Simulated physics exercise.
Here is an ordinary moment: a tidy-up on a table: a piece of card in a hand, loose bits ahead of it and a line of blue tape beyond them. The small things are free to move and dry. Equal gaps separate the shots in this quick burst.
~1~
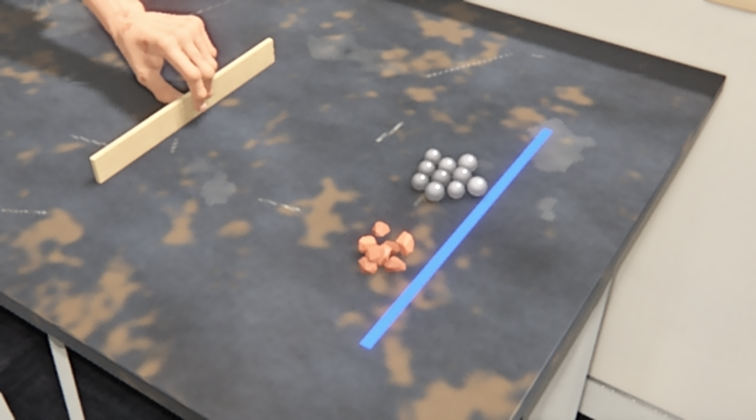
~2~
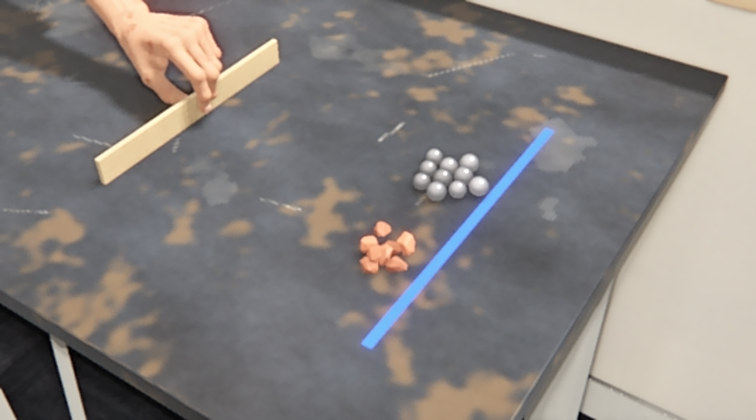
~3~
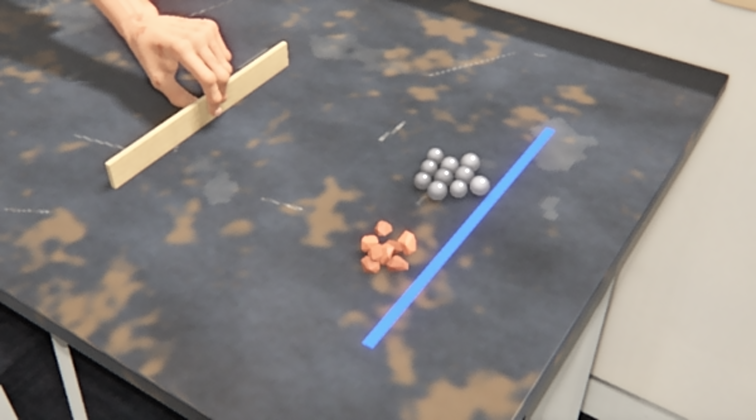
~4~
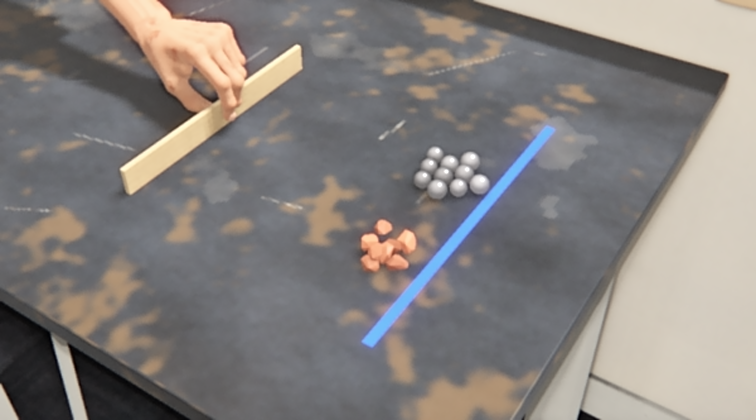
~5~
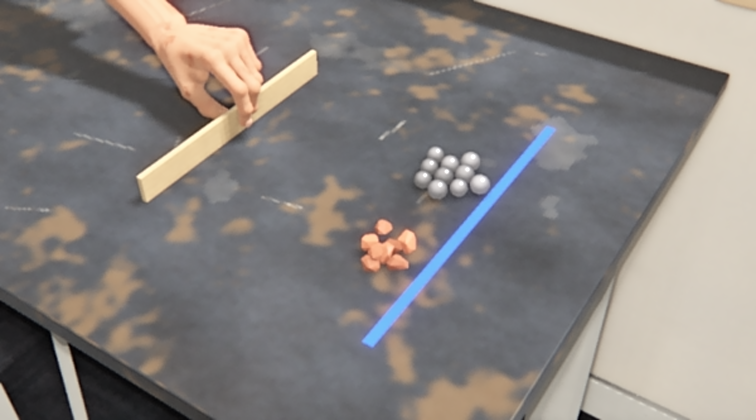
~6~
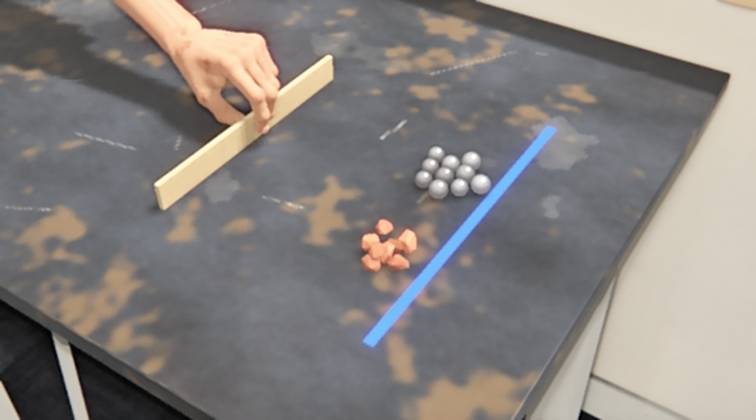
A hand slides an upright pale strip rightward across a dark table toward still, loose bits.
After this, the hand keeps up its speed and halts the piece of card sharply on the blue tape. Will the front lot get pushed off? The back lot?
Outcome: Front lot: None of it falls. Back lot: Some of it falls.
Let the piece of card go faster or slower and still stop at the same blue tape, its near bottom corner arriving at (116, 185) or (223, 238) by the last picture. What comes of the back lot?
Earlier try: It stays put completely. Later try: It partly goes over.
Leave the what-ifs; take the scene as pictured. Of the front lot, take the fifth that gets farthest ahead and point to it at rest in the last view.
It ends up roughly at (474, 292).
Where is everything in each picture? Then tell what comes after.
The first picture shows piece of card at (109, 160), at rest; blue tape at (541, 139), well back from the edge; edge at (598, 284); front lot at (382, 255), a few bits of crushed brick; back lot at (441, 178), a few steel balls.
The second picture shows piece of card at (114, 161); back lot at (443, 178).
The third picture shows piece of card at (124, 165); front lot at (385, 255).
The fourth picture shows piece of card at (139, 171); back lot at (444, 176).
The fifth picture shows piece of card at (156, 178); front lot at (385, 253).
The sixth picture shows piece of card at (173, 185); blue tape at (544, 137); edge at (601, 282); front lot at (385, 253); back lot at (445, 176).
Then, 0.37 s past the last view, piece of card still moving, near (361, 158); front lot all on the table, its front near (398, 263); back lot all on the table, its front near (481, 184).
Then, 0.76 s past the last view, piece of card stopped at the blue tape; front lot all on the table, its front near (462, 288); back lot all on the table, its front near (546, 225).
Then, 1.04 s past the last view, piece of card stopped at the blue tape; front lot all on the table, its front near (495, 268); back lot all on the table, its front near (615, 270).
Finally, piece of card stopped at the blue tape; front lot all on the table, its front near (495, 268); back lot all over the edge.
